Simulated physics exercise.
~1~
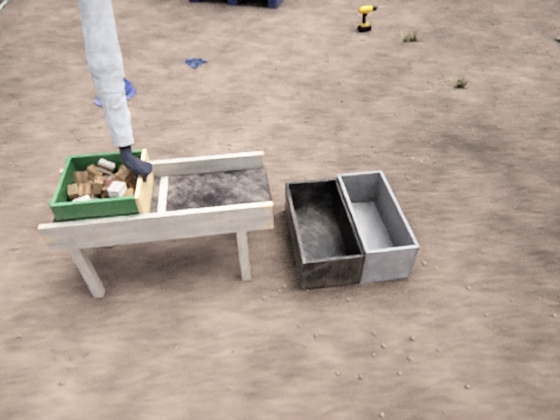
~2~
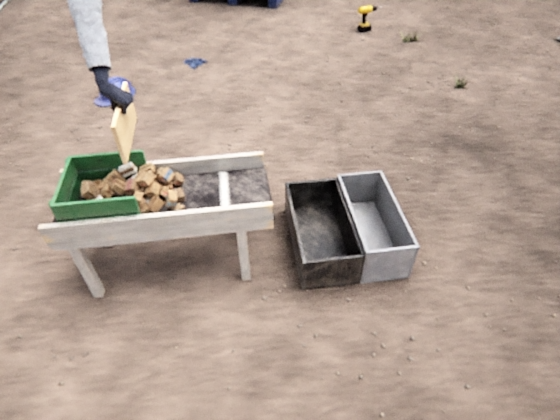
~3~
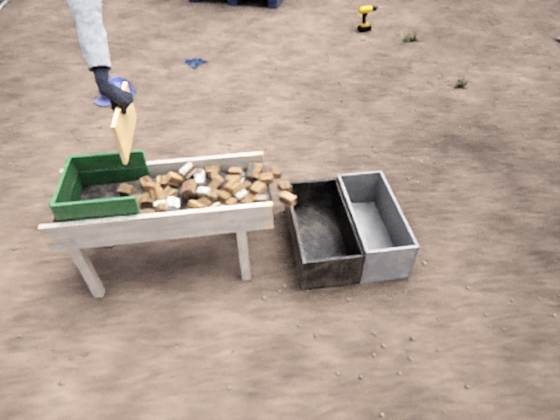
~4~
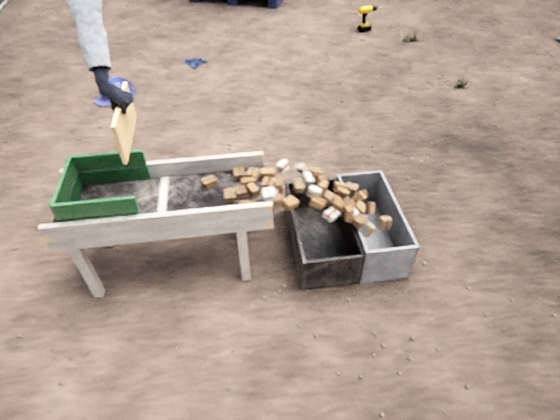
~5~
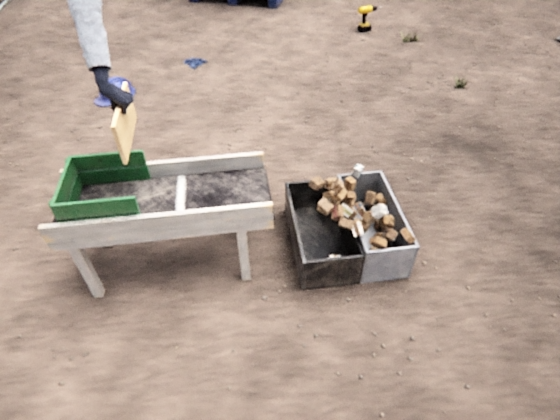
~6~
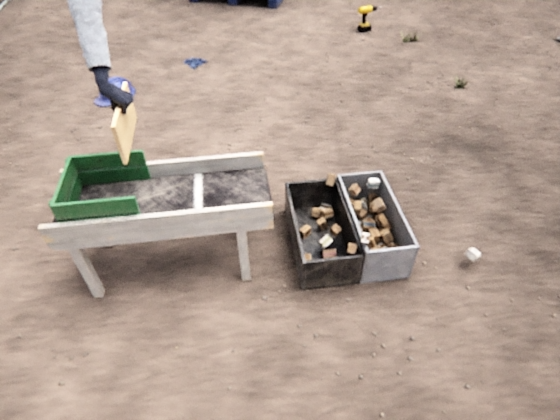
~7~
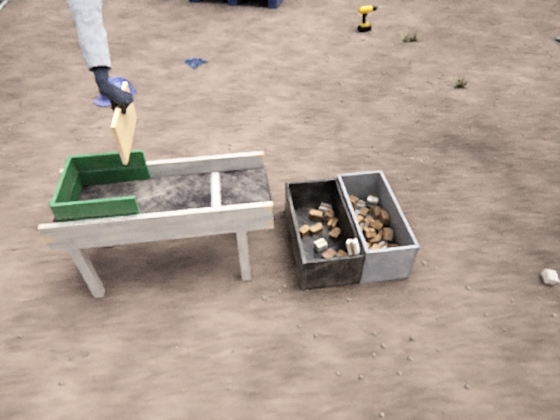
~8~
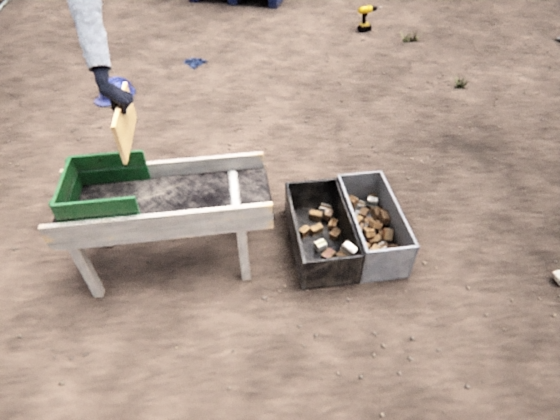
Small blocks spilling from a green pen along a belt into black and grey tubs, one white block tumbling away right.
